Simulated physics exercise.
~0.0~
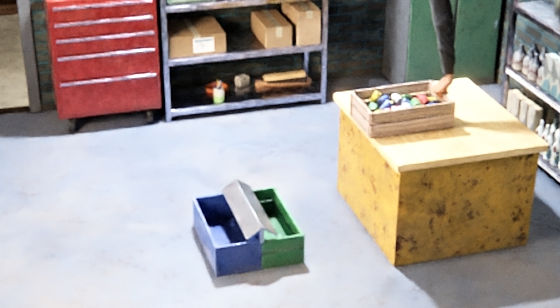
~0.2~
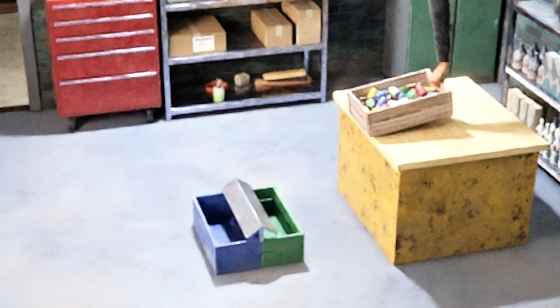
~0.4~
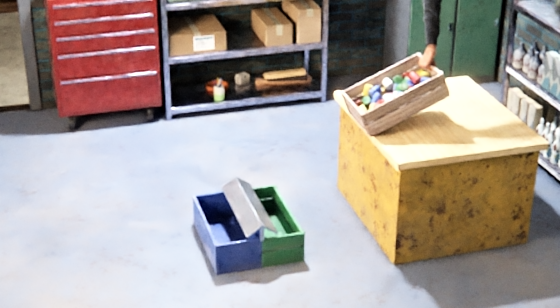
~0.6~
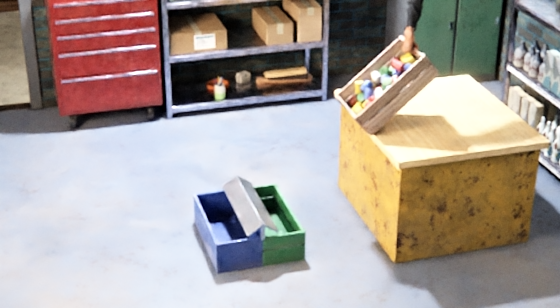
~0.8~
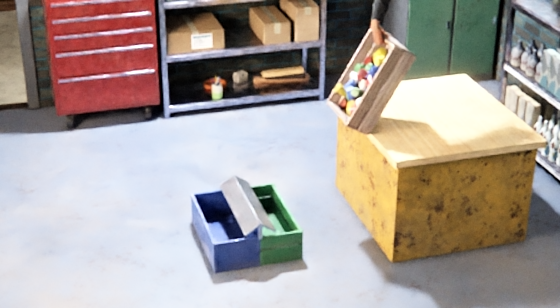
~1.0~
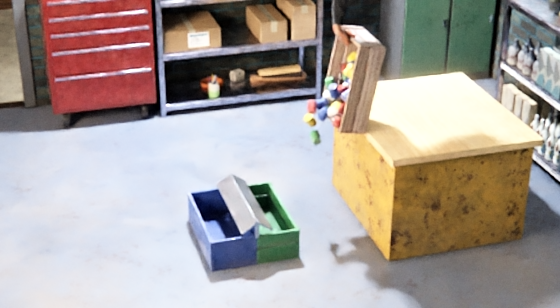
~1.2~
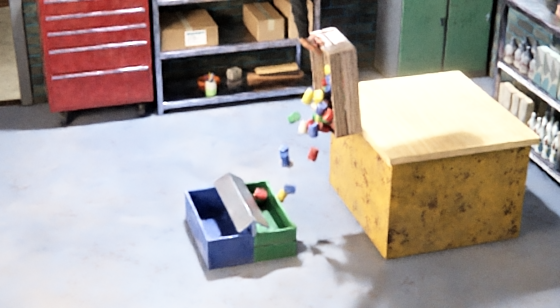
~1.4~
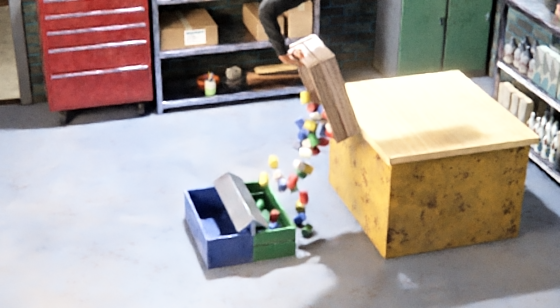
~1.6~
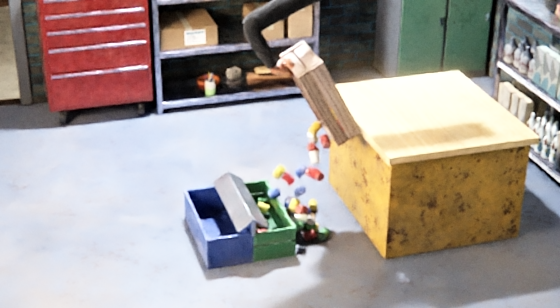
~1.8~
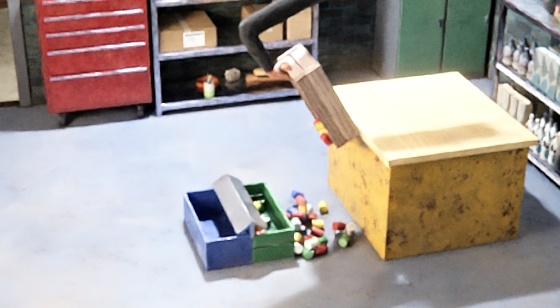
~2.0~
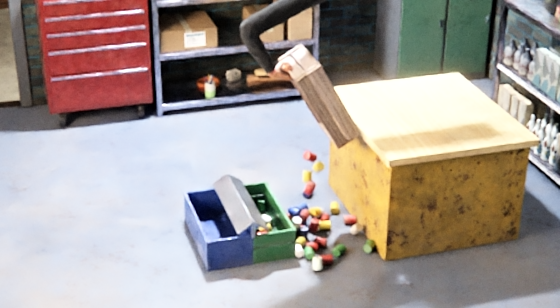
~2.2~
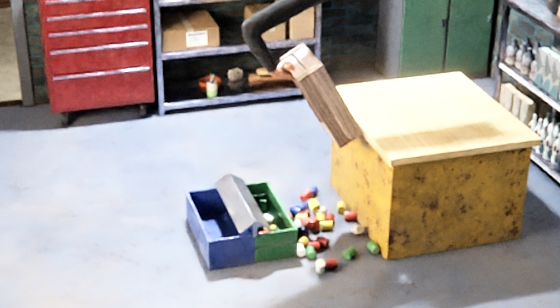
To begin with, a wooden crate full of small, brightly coloured jars sits on a yellow bench in a workshop, with a dark arm reaching to it. On the floor to the left stand an empty green bin and a blue tub, with a grey ridge over the wall between them. The arm tilts the crate leftward, steeper and steeper, until jars spill over the bench's edge. They tumble down in a stream, some landing in the green bin and many hitting the floor. Finally the crate is held steeply tipped, with most jars scattered between bin and bench.
